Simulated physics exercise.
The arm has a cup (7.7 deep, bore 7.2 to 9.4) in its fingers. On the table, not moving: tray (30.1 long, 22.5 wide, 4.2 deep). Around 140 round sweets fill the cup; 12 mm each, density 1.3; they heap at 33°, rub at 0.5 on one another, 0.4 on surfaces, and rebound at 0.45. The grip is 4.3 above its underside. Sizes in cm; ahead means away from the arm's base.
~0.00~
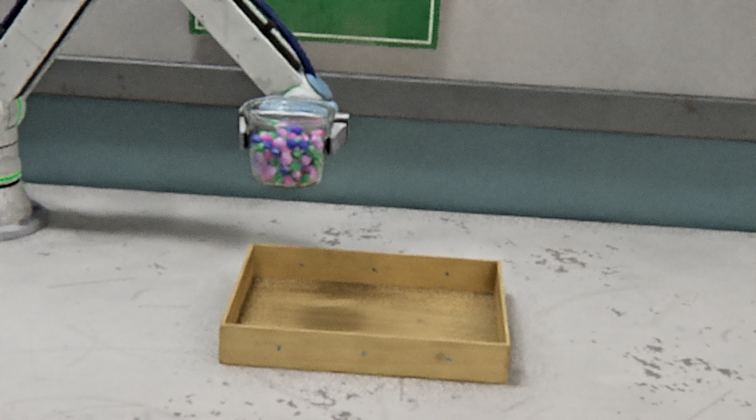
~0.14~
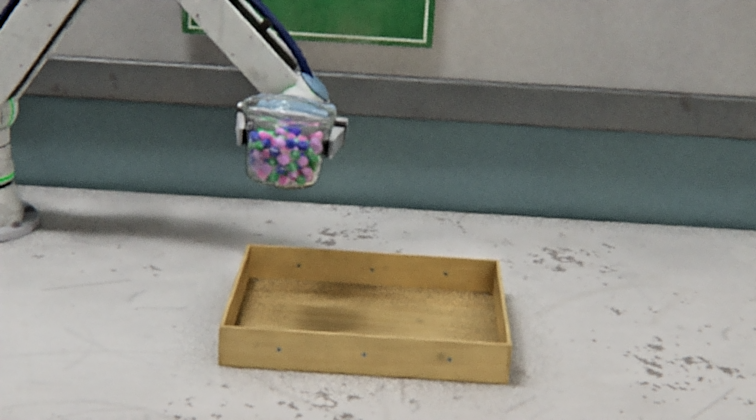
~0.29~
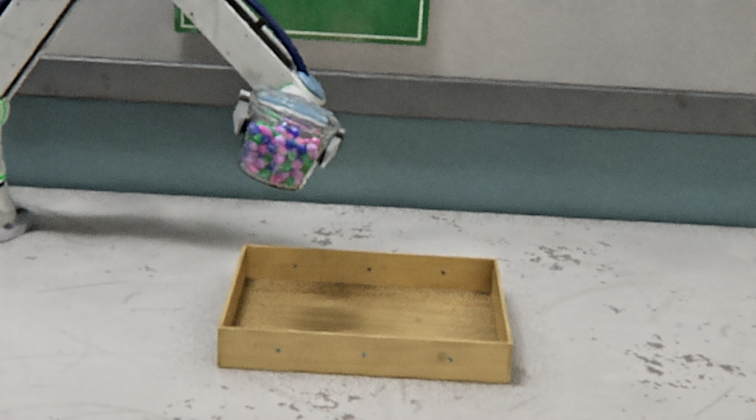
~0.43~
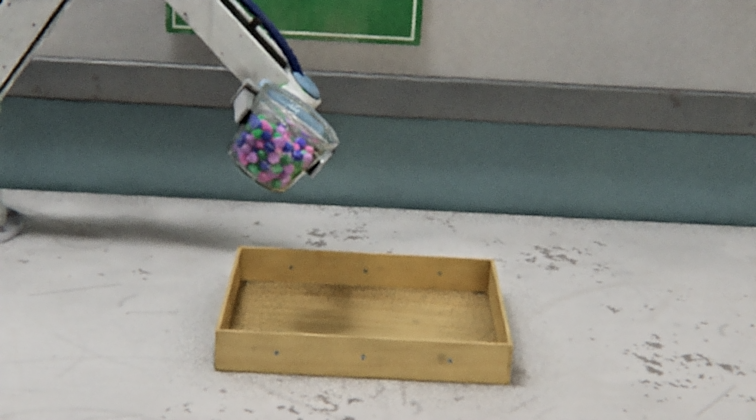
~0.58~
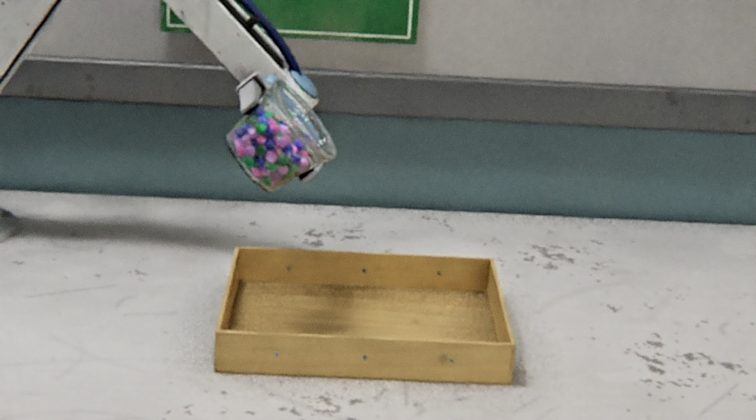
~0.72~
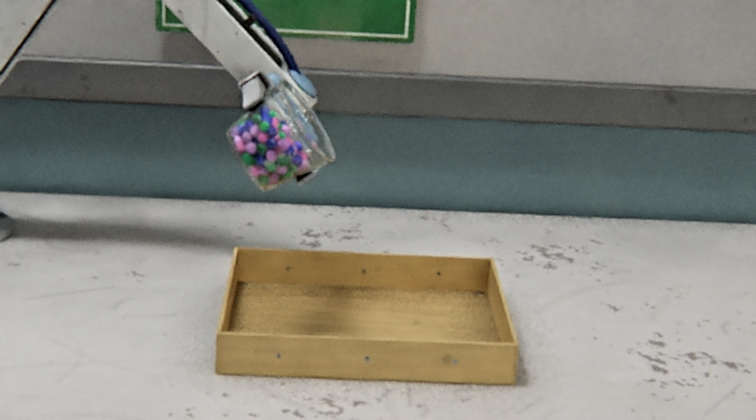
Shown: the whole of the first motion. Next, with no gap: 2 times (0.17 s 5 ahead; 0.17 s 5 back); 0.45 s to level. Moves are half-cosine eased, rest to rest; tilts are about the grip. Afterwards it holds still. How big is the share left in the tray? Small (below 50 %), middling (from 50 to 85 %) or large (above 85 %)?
In the tray the share is small, below 50 %.
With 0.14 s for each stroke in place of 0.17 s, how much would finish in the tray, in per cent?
It would be near 30 per cent.
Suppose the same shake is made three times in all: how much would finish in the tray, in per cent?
It would be near 20 per cent.
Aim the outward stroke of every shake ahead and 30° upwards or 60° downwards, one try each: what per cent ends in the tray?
Some 20 and 0 per cent.
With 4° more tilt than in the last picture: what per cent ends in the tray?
About 20 per cent.
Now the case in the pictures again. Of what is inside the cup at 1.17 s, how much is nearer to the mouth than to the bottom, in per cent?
Roughly 35 per cent.
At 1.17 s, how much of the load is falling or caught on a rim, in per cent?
Roughly 1 per cent.
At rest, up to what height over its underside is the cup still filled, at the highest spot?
Roughly 7.0 cm.
After 1.17 s, tilted 54° forward, highest piece 23 above the table; 127 in the cup, 15 in the tray, 1 in flight or on a rim.
After 1.62 s, tilted 27° forward, highest piece 23 above the table; 116 in the cup, 27 in the tray.
After 2.05 s, level, highest piece 25 above the table; 116 in the cup, 27 in the tray.
After 3.10 s, level, highest piece 25 above the table; 116 in the cup, 27 in the tray.
In the end, 116 in the cup, 27 in the tray. That is 19 % in the tray.
